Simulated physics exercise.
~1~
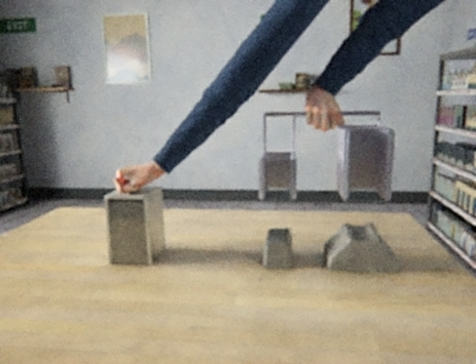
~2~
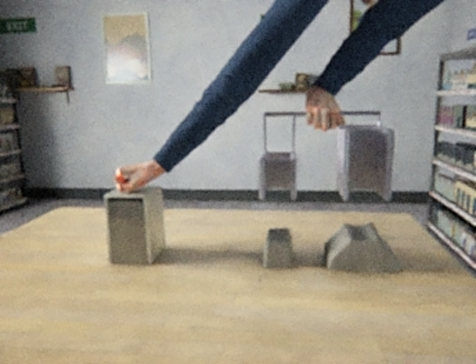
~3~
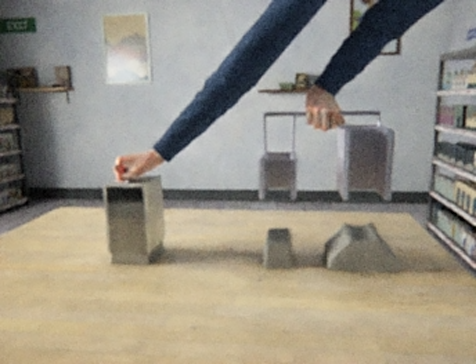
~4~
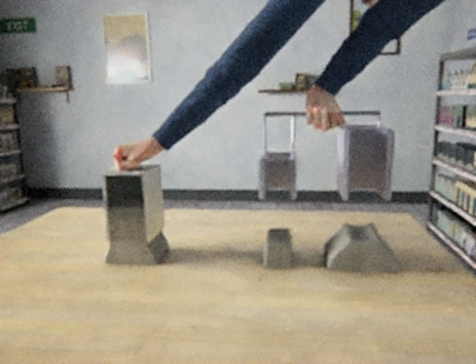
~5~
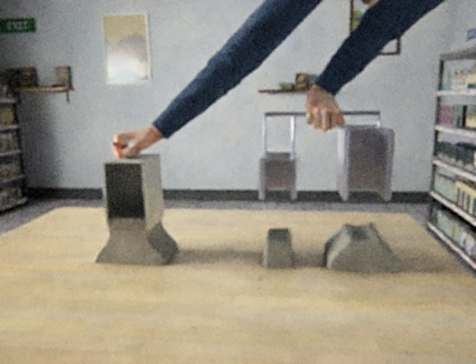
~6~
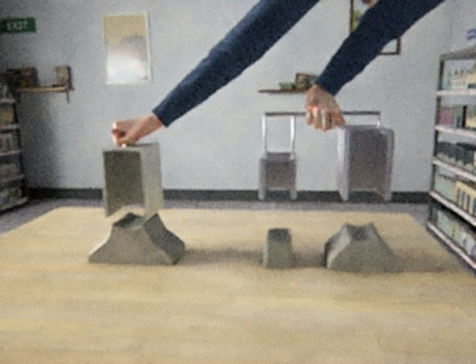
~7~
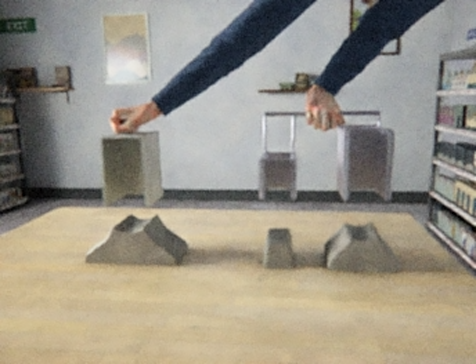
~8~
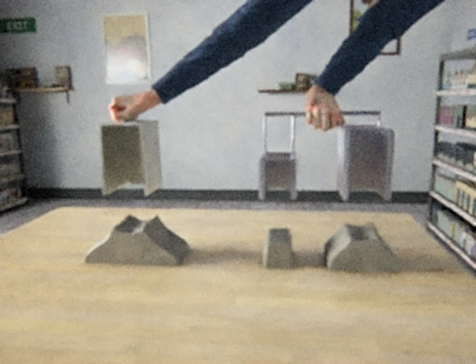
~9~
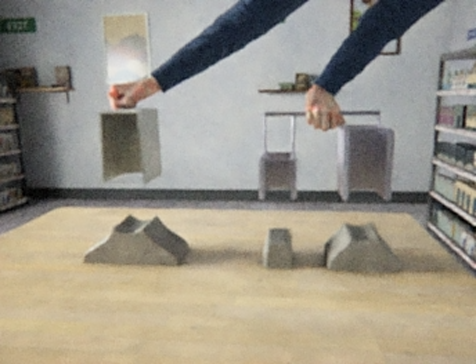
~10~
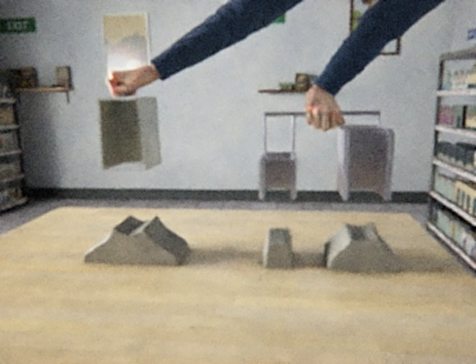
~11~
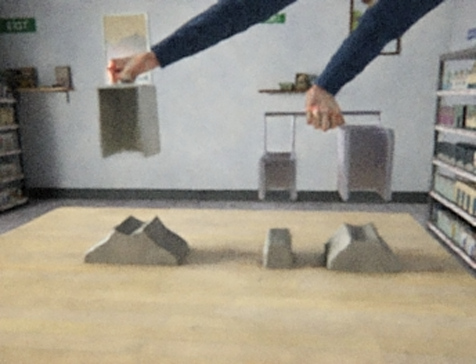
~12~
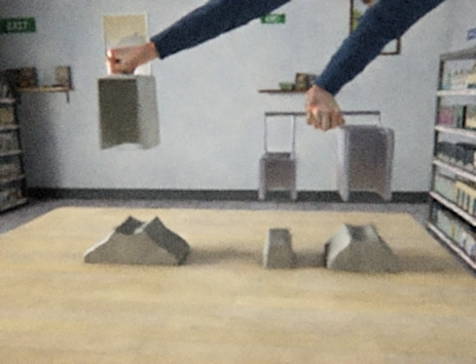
A hand slowly lifted a tin straight up off a wooden table, and the wet grey mortar inside slumped out into a low, spreading heap with a notched top, staying there while the tin ended up held high above it.
